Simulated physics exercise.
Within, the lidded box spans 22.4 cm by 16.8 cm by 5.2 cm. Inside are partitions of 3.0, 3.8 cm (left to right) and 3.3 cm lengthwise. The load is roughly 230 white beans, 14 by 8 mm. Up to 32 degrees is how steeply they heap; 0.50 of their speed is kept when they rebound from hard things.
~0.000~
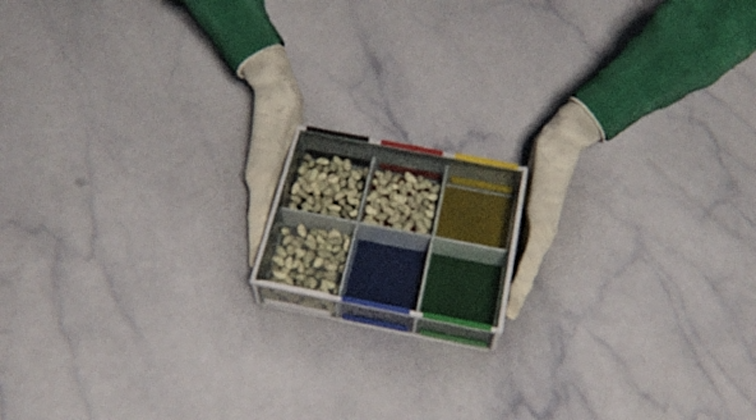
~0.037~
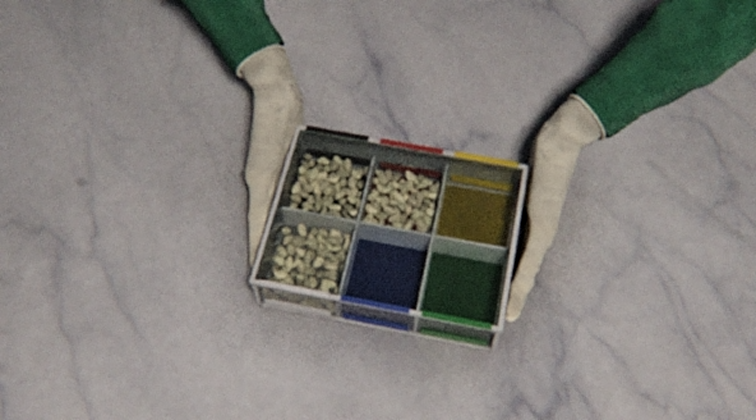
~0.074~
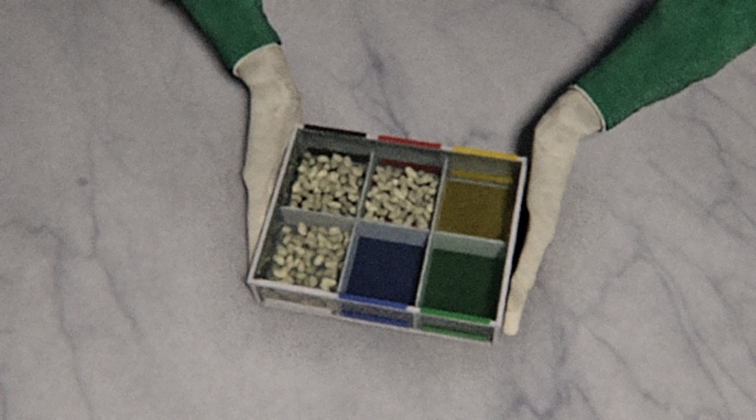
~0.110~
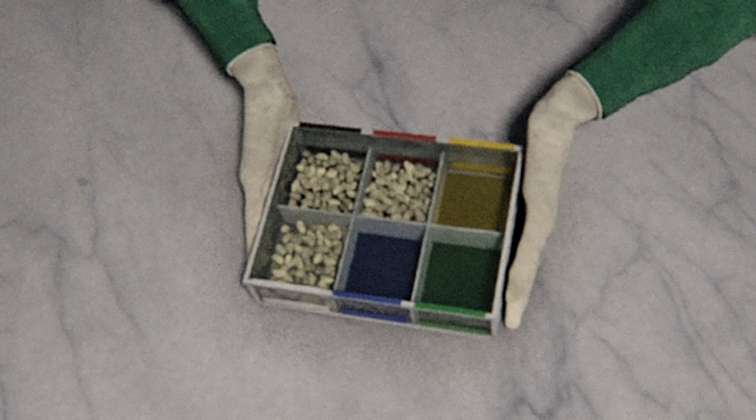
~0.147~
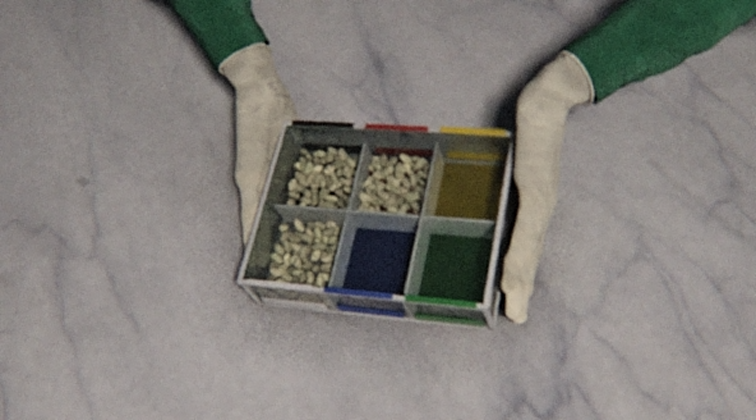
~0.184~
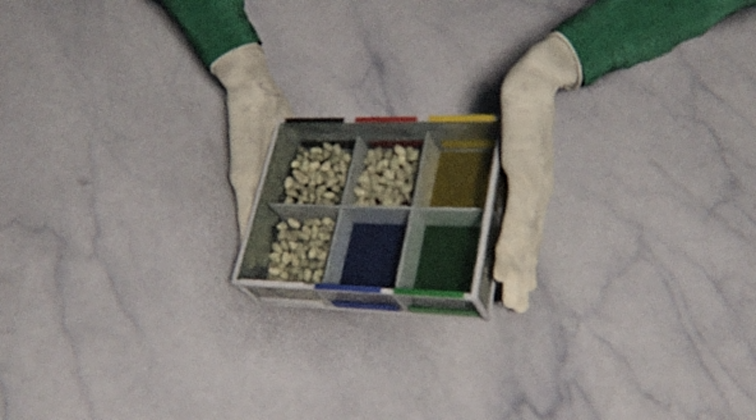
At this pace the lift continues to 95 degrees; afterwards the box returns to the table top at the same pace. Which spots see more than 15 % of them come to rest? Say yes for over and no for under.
Red: Does not clear the bar. Blue: Does not clear the bar. Green: Does not clear the bar. Yellow: Does not clear the bar. White: Clears the bar. Black: Clears the bar.
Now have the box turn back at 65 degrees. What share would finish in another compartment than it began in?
Roughly 10 percent would.
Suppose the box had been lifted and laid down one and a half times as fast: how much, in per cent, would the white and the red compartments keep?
Final split: White = 45 %, red = 5 %.
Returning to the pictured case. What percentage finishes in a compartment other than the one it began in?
It works out to about 30 per cent.
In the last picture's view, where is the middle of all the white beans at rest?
At about (314, 216).
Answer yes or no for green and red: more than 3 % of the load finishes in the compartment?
As for green, not so, and as for red, correct.
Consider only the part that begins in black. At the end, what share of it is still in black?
100 %.
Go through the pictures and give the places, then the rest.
Box tilt 0 degrees, front corners at (255, 280) and (498, 329); red 35 %, white 30 %, black 35 %, in the first picture.
Box tilt 1 degrees, front corners at (255, 280) and (498, 327), in the second picture.
Box tilt 4 degrees, front corners at (253, 280) and (497, 323), lowest corner left front, in the third picture.
Box tilt 8 degrees, front corners at (248, 280) and (493, 315), lowest corner left front, in the fourth picture.
Box tilt 14 degrees, front corners at (243, 280) and (484, 305), lowest corner left front, in the fifth picture.
Box tilt 20 degrees, front corners at (237, 281) and (472, 295), lowest corner left front; red 35 %, white 30 %, black 35 %. Its pace works out near 160 degrees a second, in the sixth picture.
After 0.74 s, tilt 94 degrees; red 20 %, white 35 %, black 45 %.
After 1.11 s, tilt 40 degrees; red 5 %, white 45 %, black 50 %.
After 1.57 s, tilt 0 degrees; red 5 %, white 45 %, black 50 %.
In the end, at 2.0 s, red 5 %, blue 0 %, green 0 %, yellow 0 %, white 45 %, black 50 %.
